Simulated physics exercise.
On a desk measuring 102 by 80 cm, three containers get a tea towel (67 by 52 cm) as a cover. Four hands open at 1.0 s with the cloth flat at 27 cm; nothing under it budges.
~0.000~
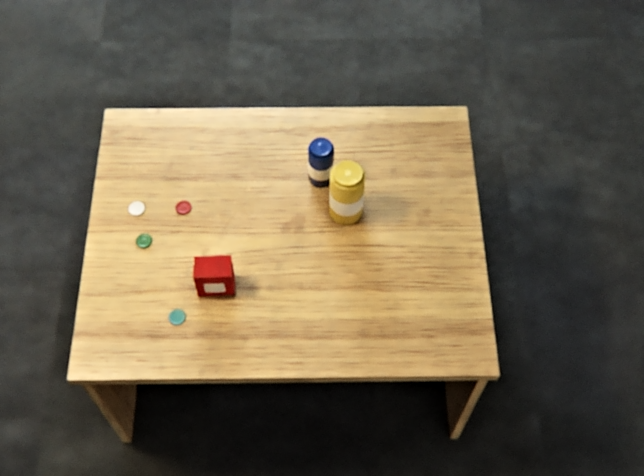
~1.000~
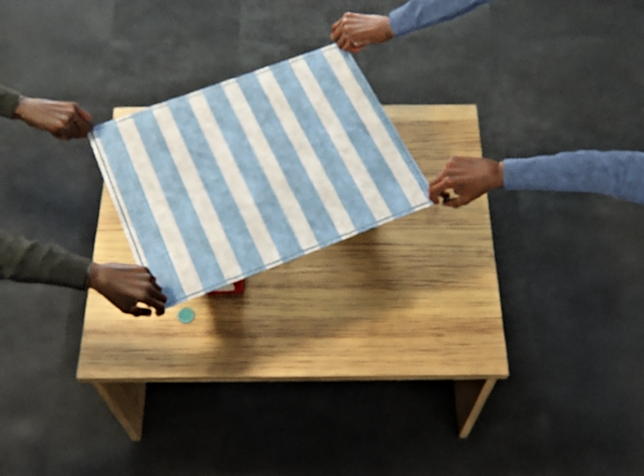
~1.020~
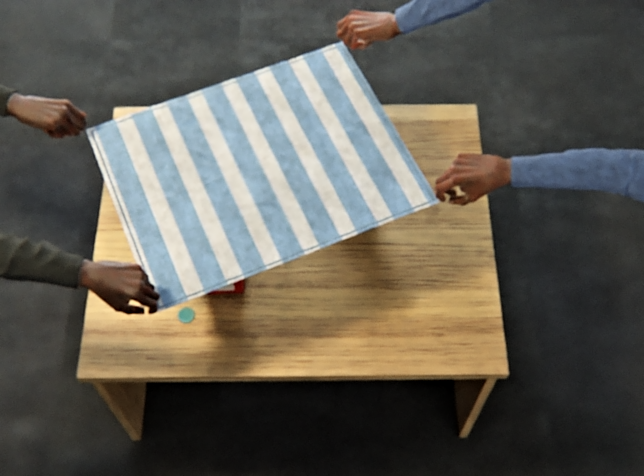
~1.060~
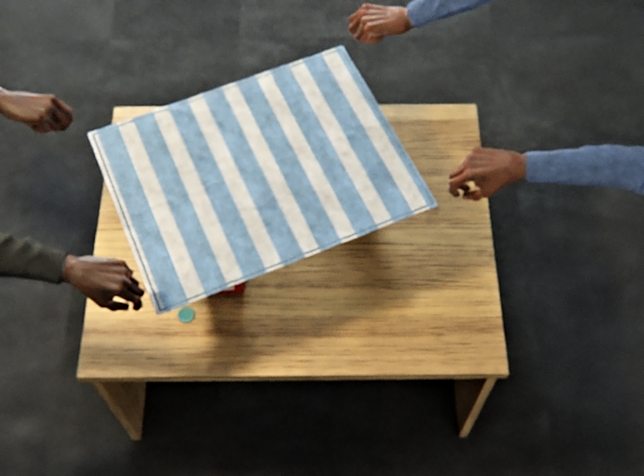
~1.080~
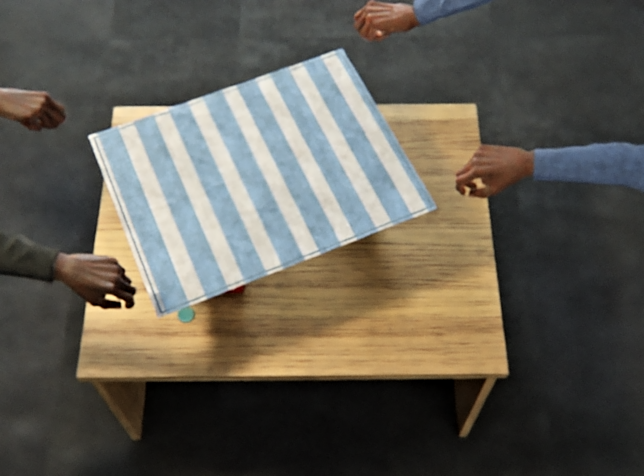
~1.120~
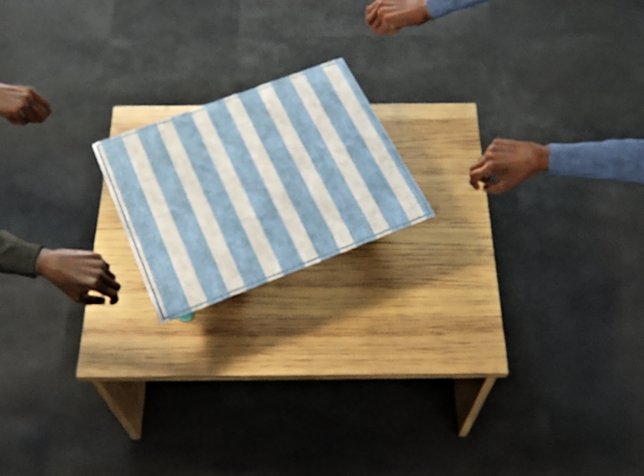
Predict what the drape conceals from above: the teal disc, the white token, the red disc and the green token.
The teal disc ends under the cloth, the white token ends under the cloth, the red disc gets covered, the green token gets covered.
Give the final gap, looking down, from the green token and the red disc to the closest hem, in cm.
About 3 cm, 9 cm.
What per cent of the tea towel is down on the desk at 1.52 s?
About 20 %.
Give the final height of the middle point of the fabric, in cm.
Some 5 cm up.
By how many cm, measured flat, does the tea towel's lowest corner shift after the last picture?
Some 8 cm.
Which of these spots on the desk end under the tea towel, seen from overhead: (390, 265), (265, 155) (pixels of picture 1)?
The first still shows; the second vanishes under it.
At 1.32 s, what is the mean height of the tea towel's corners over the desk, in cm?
Some 1 cm up.
At 1.3 s, 20 % of it is down, spanning 70 by 56 cm, above teal disc, green token, white token, red disc.
At 1.5 s, 20 % of it is down, spanning 75 by 58 cm, above teal disc, green token, white token, red disc.
At 1.7 s, 20 % of it is down, spanning 71 by 56 cm, above teal disc, green token, white token, red disc.
At 1.9 s, 20 % of it is down, spanning 71 by 56 cm, above teal disc, green token, white token, red disc.
At 2.7 s, 20 % of it is down, spanning 71 by 56 cm, above teal disc, green token, white token, red disc.
